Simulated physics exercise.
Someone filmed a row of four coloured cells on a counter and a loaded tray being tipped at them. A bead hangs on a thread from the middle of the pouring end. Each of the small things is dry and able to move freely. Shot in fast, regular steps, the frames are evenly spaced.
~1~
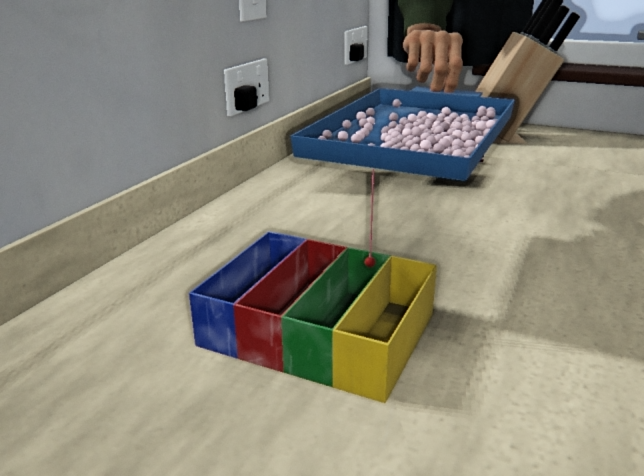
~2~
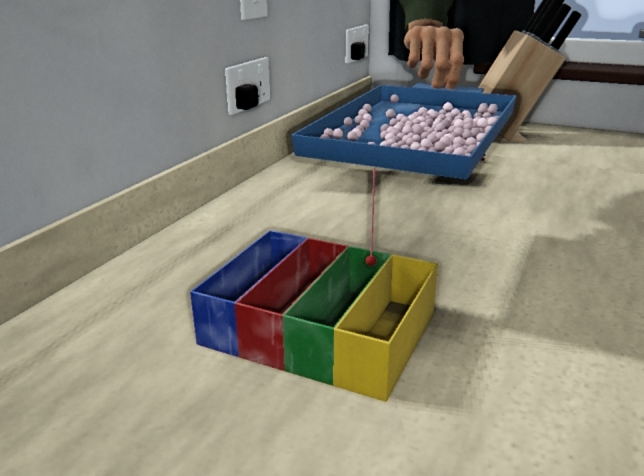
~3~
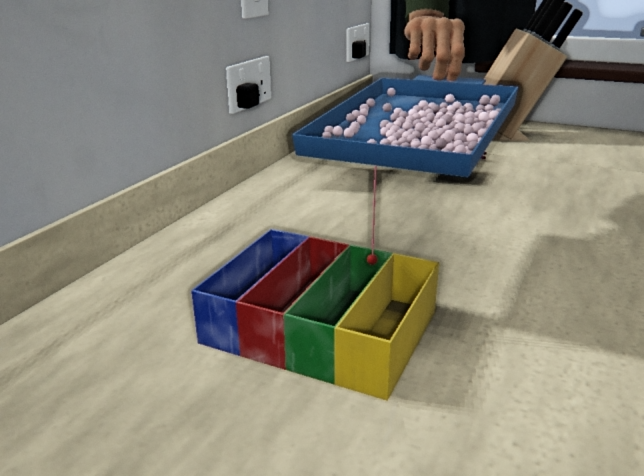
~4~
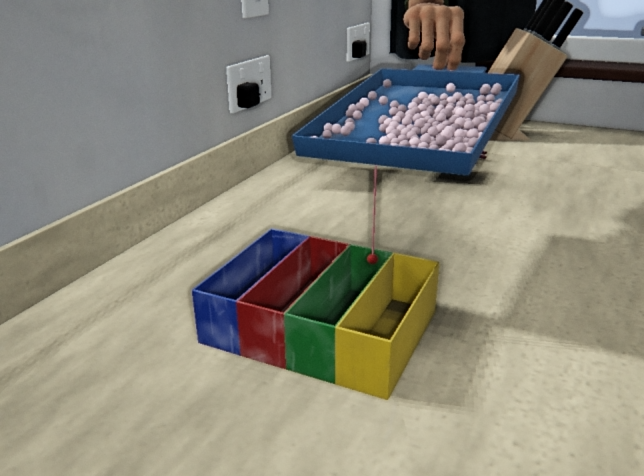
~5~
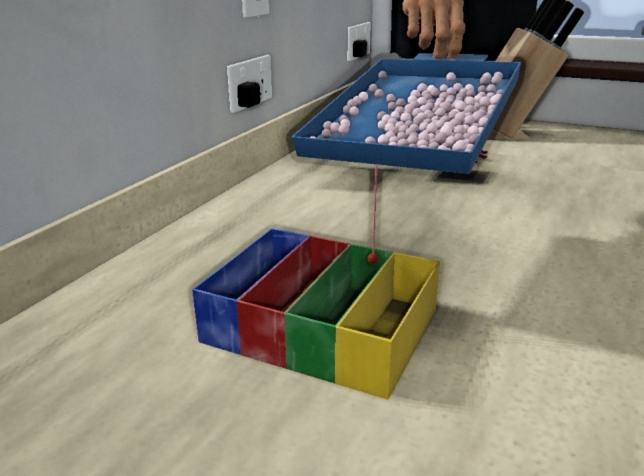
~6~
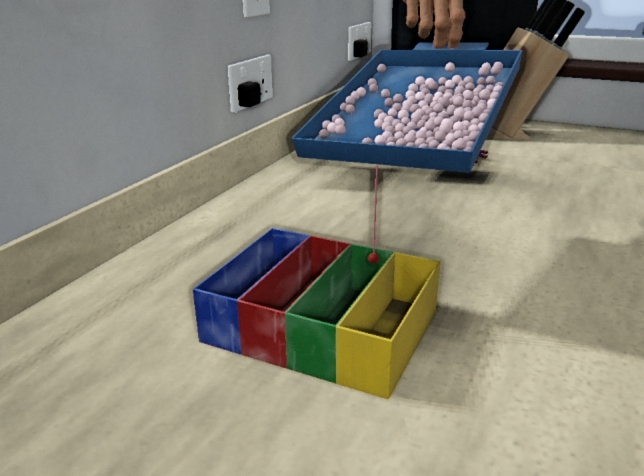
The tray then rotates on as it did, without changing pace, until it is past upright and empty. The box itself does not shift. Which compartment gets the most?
The red compartment.
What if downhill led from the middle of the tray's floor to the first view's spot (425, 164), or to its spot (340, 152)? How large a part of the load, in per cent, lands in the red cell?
The first try would leave around 0 per cent there, the second around 60 per cent.
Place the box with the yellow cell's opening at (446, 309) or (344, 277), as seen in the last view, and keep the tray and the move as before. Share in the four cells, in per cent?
First case: Some 80 %; second case: Some 80 %.
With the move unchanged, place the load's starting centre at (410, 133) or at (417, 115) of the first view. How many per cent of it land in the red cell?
Estimate: 40 % first, 40 % second.
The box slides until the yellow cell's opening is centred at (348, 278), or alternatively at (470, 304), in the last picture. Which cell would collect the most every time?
Attempt 1 - that green cell; attempt 2 - the cell in blue.
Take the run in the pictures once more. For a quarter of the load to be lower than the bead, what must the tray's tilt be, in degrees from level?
Reading: Some 90°.
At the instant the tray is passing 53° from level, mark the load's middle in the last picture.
In the last view, the load is centred near (388, 111).
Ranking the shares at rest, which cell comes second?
After the leader, it is the green cell.
Soon, tray tipped steeply; nearly all on the tray; a stray few falling or outside the box.
A while on, tray tipped right over; about half on the tray; a small part in the red cell; a small part in the green cell; a small part in the blue cell; a stray few in the yellow cell; about a quarter falling or outside the box.
Towards the end, tray tipped past a quarter turn; about half in the red cell; about a quarter in the green cell; a small part in the yellow cell; a small part in the blue cell; a small part falling or outside the box.
Finally, tray tipped past a quarter turn; about half in the red cell; about a quarter in the green cell; a small part in the yellow cell; a small part in the blue cell; a small part outside the box.
